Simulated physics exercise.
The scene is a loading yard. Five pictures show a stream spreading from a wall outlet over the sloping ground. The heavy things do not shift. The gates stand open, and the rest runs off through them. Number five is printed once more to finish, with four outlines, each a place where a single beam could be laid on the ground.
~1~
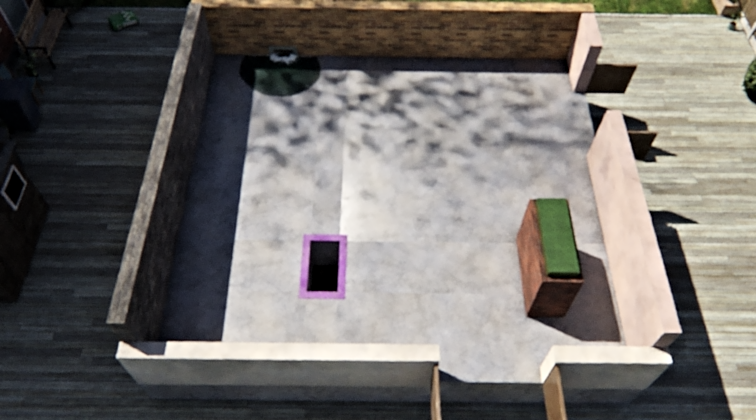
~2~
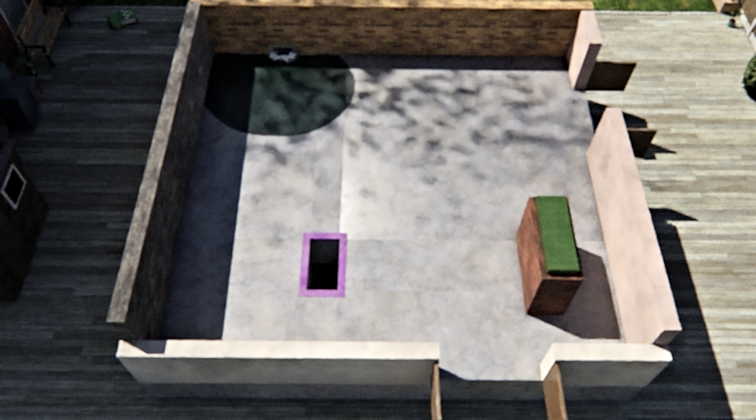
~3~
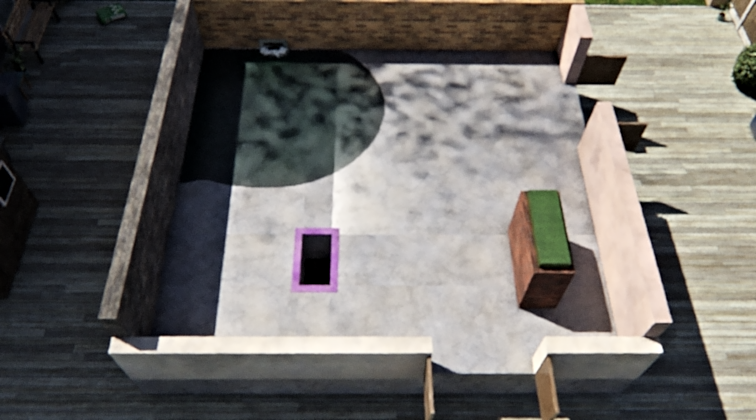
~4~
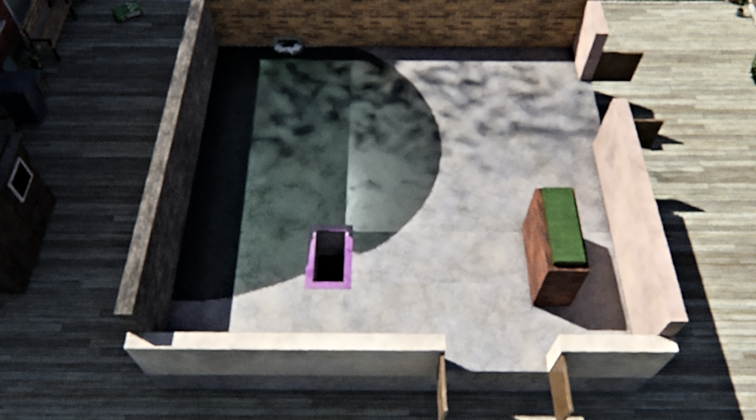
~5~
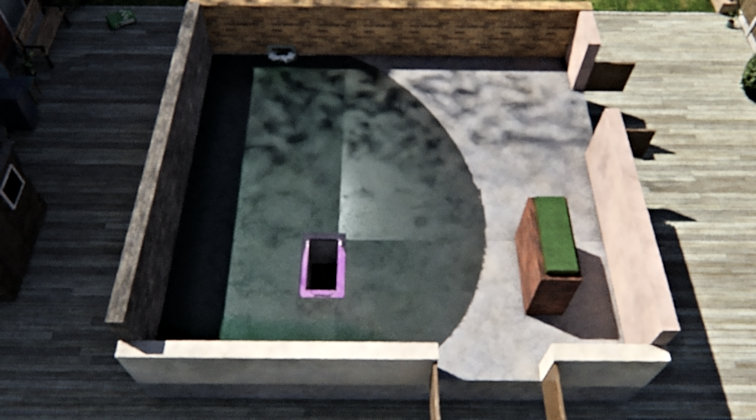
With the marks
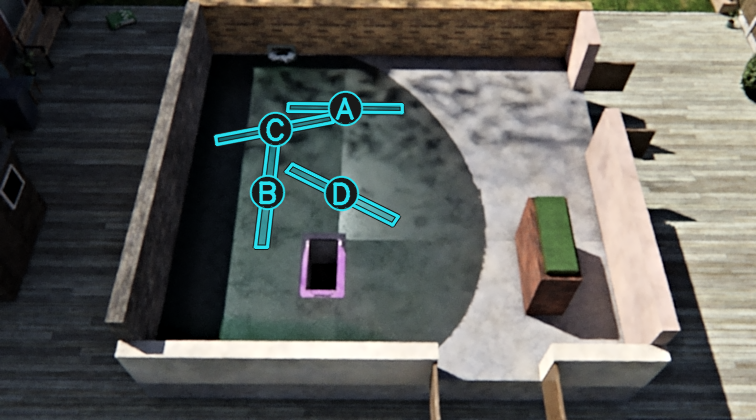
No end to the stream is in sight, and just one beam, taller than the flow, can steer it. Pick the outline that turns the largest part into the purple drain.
Spot B does it best.
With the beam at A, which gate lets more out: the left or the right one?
The left one.
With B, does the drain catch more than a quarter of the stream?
Yes.
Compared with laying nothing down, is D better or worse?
Worse.
On the marked copy, A from (288, 107) to (402, 108); B from (261, 247) to (273, 143); C from (216, 140) to (332, 118); D from (289, 167) to (395, 220).
For spot A, about 20 % of the stream runs into the purple drain, about 79 % out by the gates.
For spot B, about 29 % of the stream runs into the purple drain, about 70 % out by the gates.
For spot C, about 20 % of the stream runs into the purple drain, about 79 % out by the gates.
For spot D, about 18 % of the stream runs into the purple drain, about 81 % out by the gates.
